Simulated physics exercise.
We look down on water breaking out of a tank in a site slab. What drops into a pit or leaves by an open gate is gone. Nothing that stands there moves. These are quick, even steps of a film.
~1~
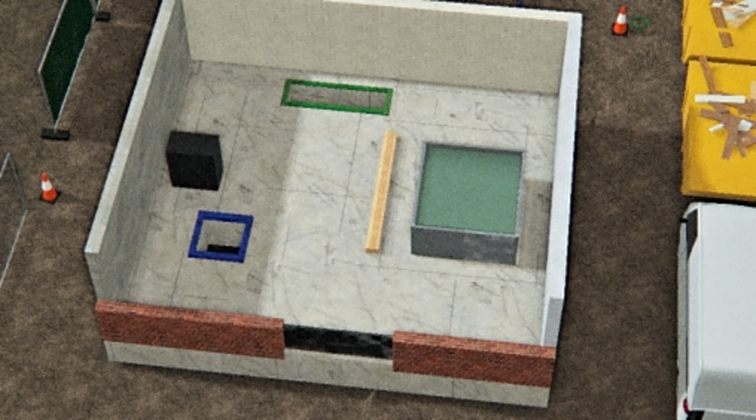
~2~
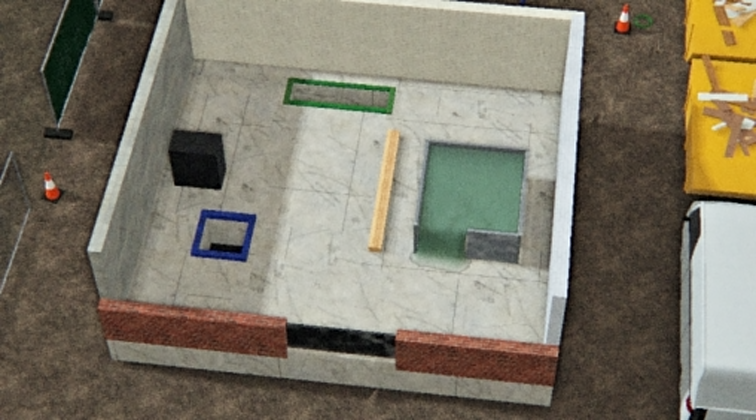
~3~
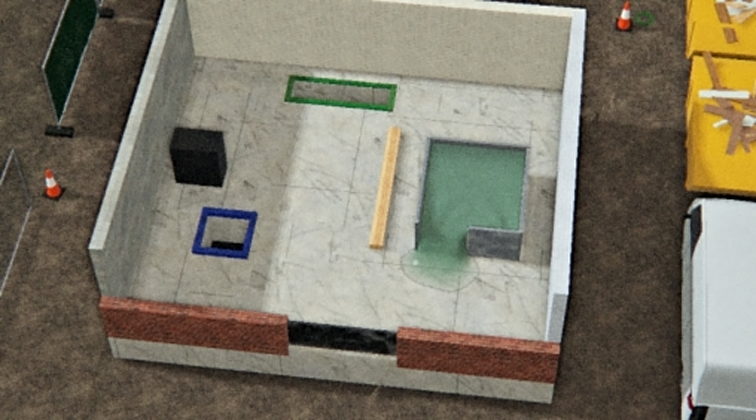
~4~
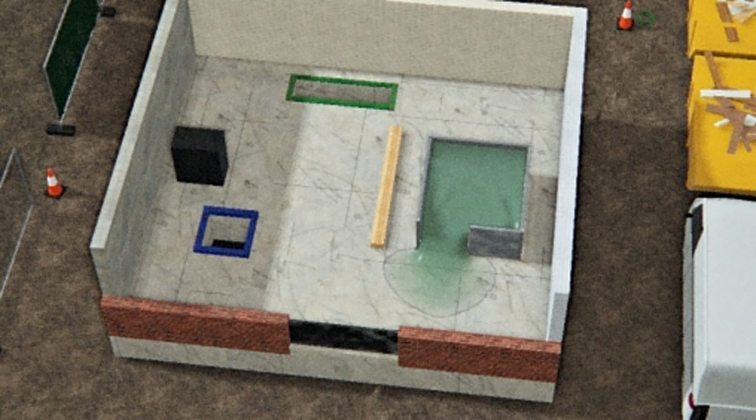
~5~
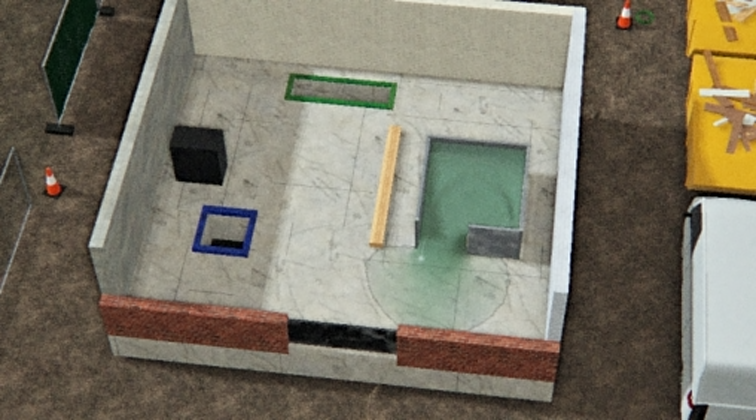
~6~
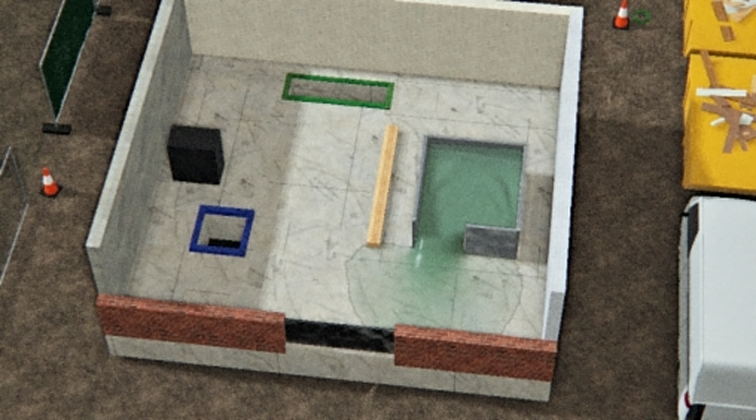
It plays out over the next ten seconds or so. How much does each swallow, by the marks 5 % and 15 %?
One by one: The gate takes not even 5 %; the green pit takes not even 5 %; the blue pit takes not even 5 %.
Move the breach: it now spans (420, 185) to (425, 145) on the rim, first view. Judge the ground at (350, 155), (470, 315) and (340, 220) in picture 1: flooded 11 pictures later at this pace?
One after the other: Wet, not flooded, under water.
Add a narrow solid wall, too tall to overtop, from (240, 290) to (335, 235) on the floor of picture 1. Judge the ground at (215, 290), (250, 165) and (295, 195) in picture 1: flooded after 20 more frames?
In that order: Covered, dry, not flooded.
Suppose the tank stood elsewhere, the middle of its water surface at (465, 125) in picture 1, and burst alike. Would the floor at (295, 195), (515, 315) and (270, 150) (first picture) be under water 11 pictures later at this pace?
One after the other: Clear, wet, no water.
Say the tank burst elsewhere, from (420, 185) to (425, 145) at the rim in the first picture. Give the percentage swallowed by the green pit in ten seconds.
Parts in a hundred: Green 8.
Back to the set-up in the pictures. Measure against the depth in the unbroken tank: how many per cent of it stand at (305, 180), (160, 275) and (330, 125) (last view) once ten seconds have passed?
Roughly 6, 12 and 6 per cent, in turn.
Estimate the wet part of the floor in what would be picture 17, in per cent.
Near 25 in a hundred.
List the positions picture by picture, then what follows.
The water tank at (470, 190) is whole and still, in the first picture.
The front is at (413, 254), out from the gap at (442, 245), in the second picture.
The front is at (454, 287), out from the gap at (443, 243), in the third picture.
Water pours out at (444, 243) and has run to (439, 314), in the fourth picture.
The front is at a hidden place, out from the gap at (443, 242), in the fifth picture.
The front is at a hidden place, out from the gap at (440, 241), in the sixth picture.
A moment on, water covers 20 % of the floor; the gate 0 %, the green pit 0 %, the blue pit 0 %.
Next, water covers 25 % of the floor; the gate 0 %, the green pit 0 %, the blue pit 0 %.
Then, water covers 40 % of the floor; the gate 0 %, the green pit 0 %, the blue pit 0 %.
Later, water covers 60 % of the floor; the gate 0 %, the green pit 0 %, the blue pit 0 %.
In the end, water covers 85 % of the floor; the gate 0 %, the green pit 0 %, the blue pit 1 %.
